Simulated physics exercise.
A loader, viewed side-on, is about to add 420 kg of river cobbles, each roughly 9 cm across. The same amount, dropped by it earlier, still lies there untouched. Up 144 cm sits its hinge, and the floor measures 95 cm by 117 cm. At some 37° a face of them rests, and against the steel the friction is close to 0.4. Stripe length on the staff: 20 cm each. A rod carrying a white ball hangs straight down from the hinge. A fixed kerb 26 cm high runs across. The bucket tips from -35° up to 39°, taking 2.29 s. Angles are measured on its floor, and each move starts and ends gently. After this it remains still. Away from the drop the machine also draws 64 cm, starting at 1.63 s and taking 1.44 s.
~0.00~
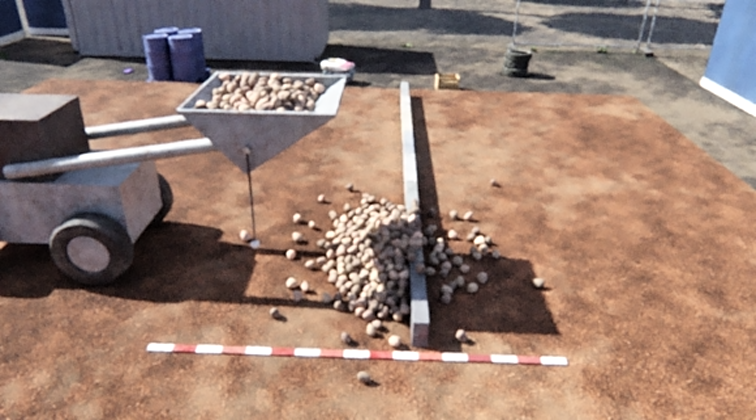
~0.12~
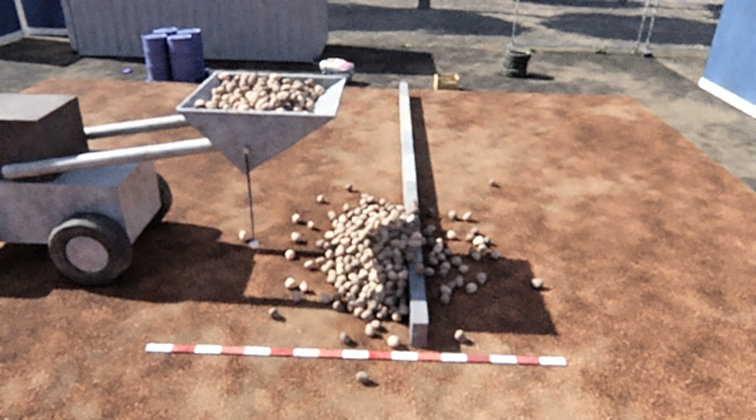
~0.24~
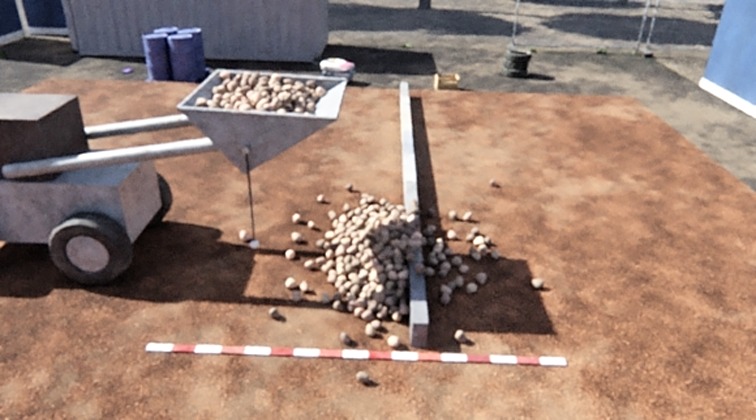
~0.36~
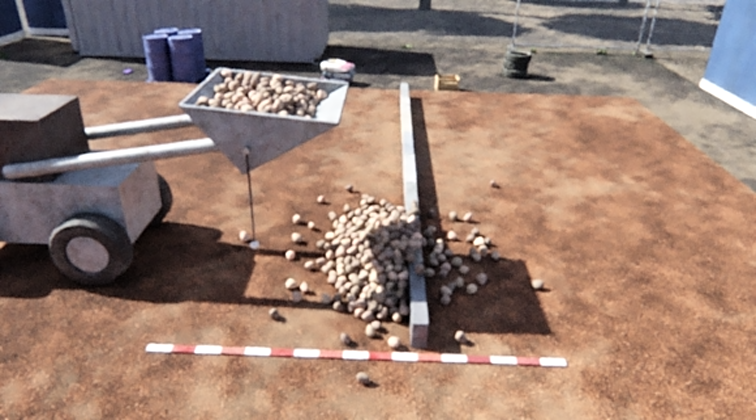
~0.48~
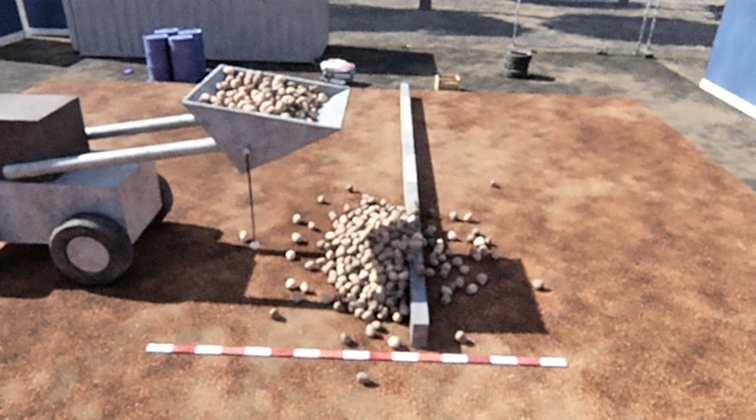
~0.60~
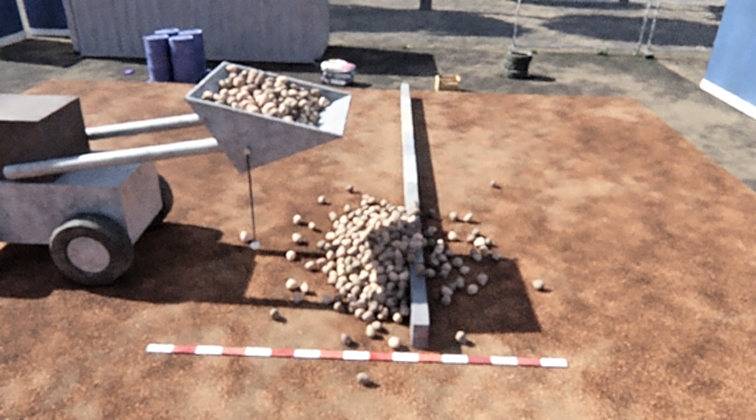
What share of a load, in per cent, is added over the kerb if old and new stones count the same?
I would say 0 percent.
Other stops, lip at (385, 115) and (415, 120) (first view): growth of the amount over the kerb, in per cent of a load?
Near 10 per cent from the first place, 40 from the second.
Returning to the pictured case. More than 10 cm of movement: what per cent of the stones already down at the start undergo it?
Near 5 per cent, I reckon.
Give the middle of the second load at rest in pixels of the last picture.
The centre sits about (336, 247).
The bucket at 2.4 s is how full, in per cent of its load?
It keeps some 5 percent of its load.
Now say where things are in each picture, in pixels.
In the first frame, the bucket is at -35°, its lip at (336, 115); the top of the load is at (260, 83). The earlier load is highest near (406, 242), 32 cm above ground level, 90 % on this side of the kerb, 9 % over the kerb.
In the second frame, lip at (335, 116), floor tilted -34°, highest stones at (258, 82); the stones move at 0.0 m/s on average.
In the third frame, the bucket is at -33°, its lip at (337, 119); the top of the load is at (259, 82); the stones move at 0.1 m/s on average.
In the fourth frame, the bucket is at -30°, its lip at (338, 124); the top of the load is at (257, 82); the stones move at 0.1 m/s on average.
In the fifth frame, lip at (340, 129), floor tilted -27°, highest stones at (244, 81); the stones move at 0.1 m/s on average.
In the sixth frame, lip at (342, 136), floor tilted -22°, highest stones at (240, 78); the stones move at 0.1 m/s on average.
After 1.7 s the floor is at 28°; in per cent of one load, 94 in the bucket, 97 on this side of the kerb, 9 over the kerb; the foremost stones are at (491, 241).
After 2.4 s the floor is at 39°; in per cent of one load, 6 in the bucket, 184 on this side of the kerb, 9 over the kerb; the foremost stones are at (491, 241).
After 3.5 s the floor is at 39°; in per cent of one load, 0 in the bucket, 190 on this side of the kerb, 9 over the kerb; the foremost stones are at (491, 241).
After 6.3 s the floor is at 39°; in per cent of one load, 0 in the bucket, 190 on this side of the kerb, 9 over the kerb; the foremost stones are at (491, 241). Net gain over the kerb, 0.
